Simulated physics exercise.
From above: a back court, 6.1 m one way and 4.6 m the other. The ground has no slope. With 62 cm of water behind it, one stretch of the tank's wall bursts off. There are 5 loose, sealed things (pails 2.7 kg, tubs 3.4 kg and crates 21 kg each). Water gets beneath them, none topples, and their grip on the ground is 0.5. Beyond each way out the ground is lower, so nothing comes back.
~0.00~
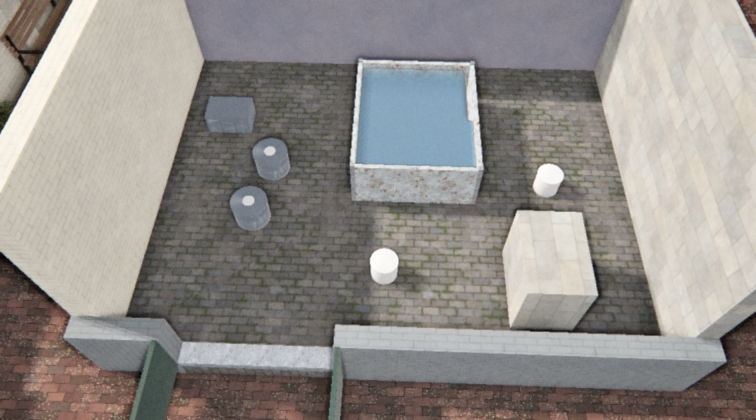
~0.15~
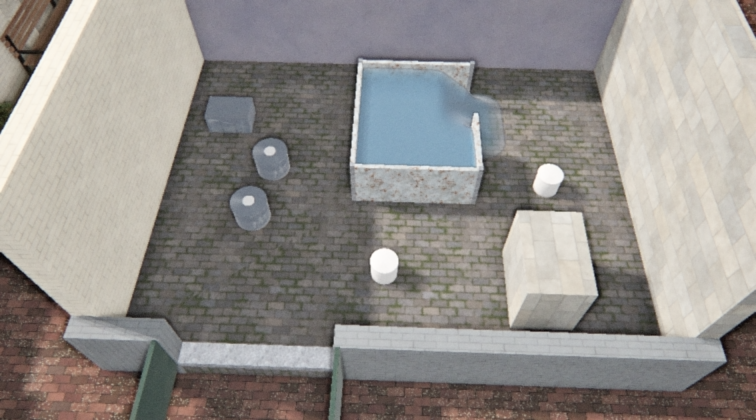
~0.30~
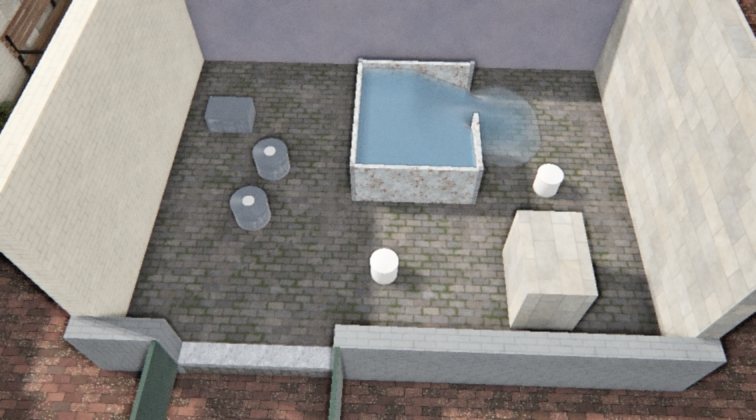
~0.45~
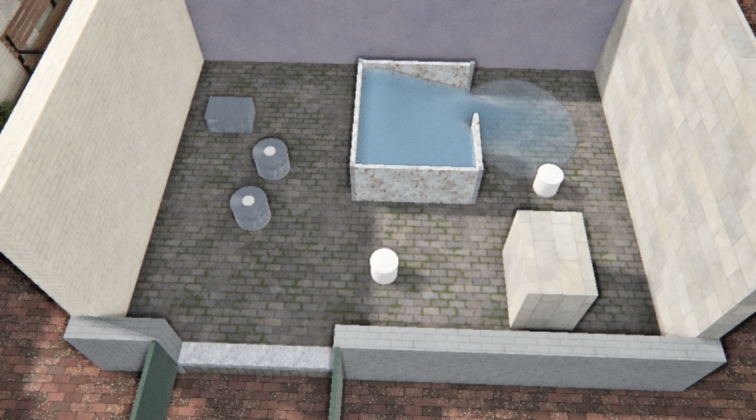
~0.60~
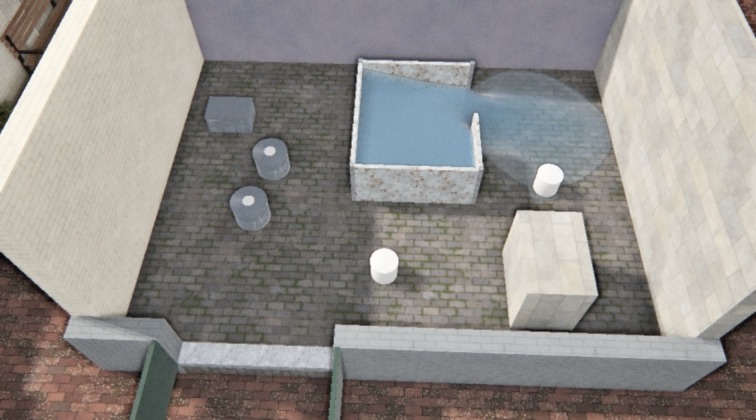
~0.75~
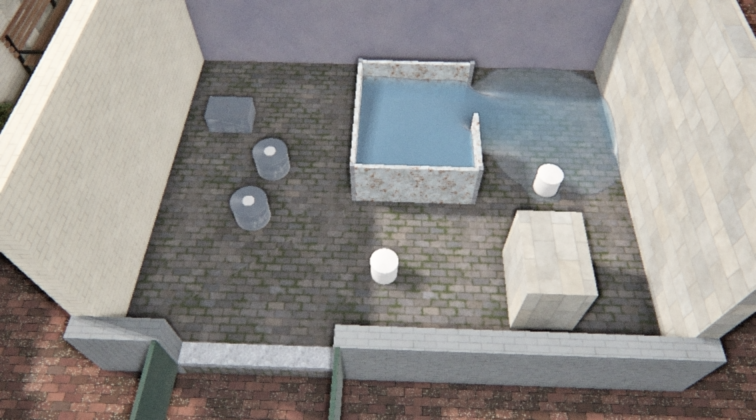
In the video, seen from above, part of the right wall of a water-filled tank in a walled paved court gives way, and water spreads rightward across the paving, reaching a white pail and the right wall; no loose objects visibly move.
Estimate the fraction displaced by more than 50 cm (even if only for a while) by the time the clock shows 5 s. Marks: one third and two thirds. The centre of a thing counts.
That comes to under a third.
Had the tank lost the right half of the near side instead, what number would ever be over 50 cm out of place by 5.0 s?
In that case 3 of them.
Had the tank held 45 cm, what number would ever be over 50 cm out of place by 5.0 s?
In that case 0 of them.
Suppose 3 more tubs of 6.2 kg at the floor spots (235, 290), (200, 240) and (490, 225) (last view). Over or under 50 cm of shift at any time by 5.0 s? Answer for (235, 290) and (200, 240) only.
In that order: Short of it, less.
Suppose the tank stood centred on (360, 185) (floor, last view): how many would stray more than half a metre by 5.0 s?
Then 1.
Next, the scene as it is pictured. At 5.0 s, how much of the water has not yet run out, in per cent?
About 100 per cent.
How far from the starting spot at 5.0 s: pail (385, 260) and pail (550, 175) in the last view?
In that order: 40 cm, 80 cm.
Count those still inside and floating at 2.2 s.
0 of them.
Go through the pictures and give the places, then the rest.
In the first picture, a pail at (551, 174), on the bottom; a pail at (384, 261) rests on the ground; 2.7 m2 under water; 0 of 5 have shifted.
In the second picture, a pail at (551, 174), on the bottom; a pail at (384, 261), on the bottom; water covers 3.3 m2; 0 of 5 have shifted.
In the third picture, a pail at (551, 174) rests on the ground; a pail at (384, 261) rests on the ground; water covers 4.0 m2; 0 of 5 have shifted.
In the fourth picture, a pail at (551, 174), on the bottom; a pail at (384, 261) rests on the ground; water covers 5.0 m2; 0 of 5 have shifted.
In the fifth picture, a pail at (551, 174), on the bottom; a pail at (384, 261), on the bottom; water covers 6.1 m2; 0 of 5 have shifted.
In the sixth picture, a pail at (551, 174) rests on the ground; a pail at (384, 261), on the bottom; water covers 6.8 m2; 0 of 5 have shifted.
After 1.1 s 0 of 5 are over 50 cm from their spots; 0 afloat.
After 2.2 s 0 of 5 are over 50 cm from their spots; 0 afloat.
After 3.5 s 0 of 5 are over 50 cm from their spots; 0 afloat.
After 5.0 s 1 of 5 are over 50 cm from their spots, and 1 have been at some point; 0 afloat.
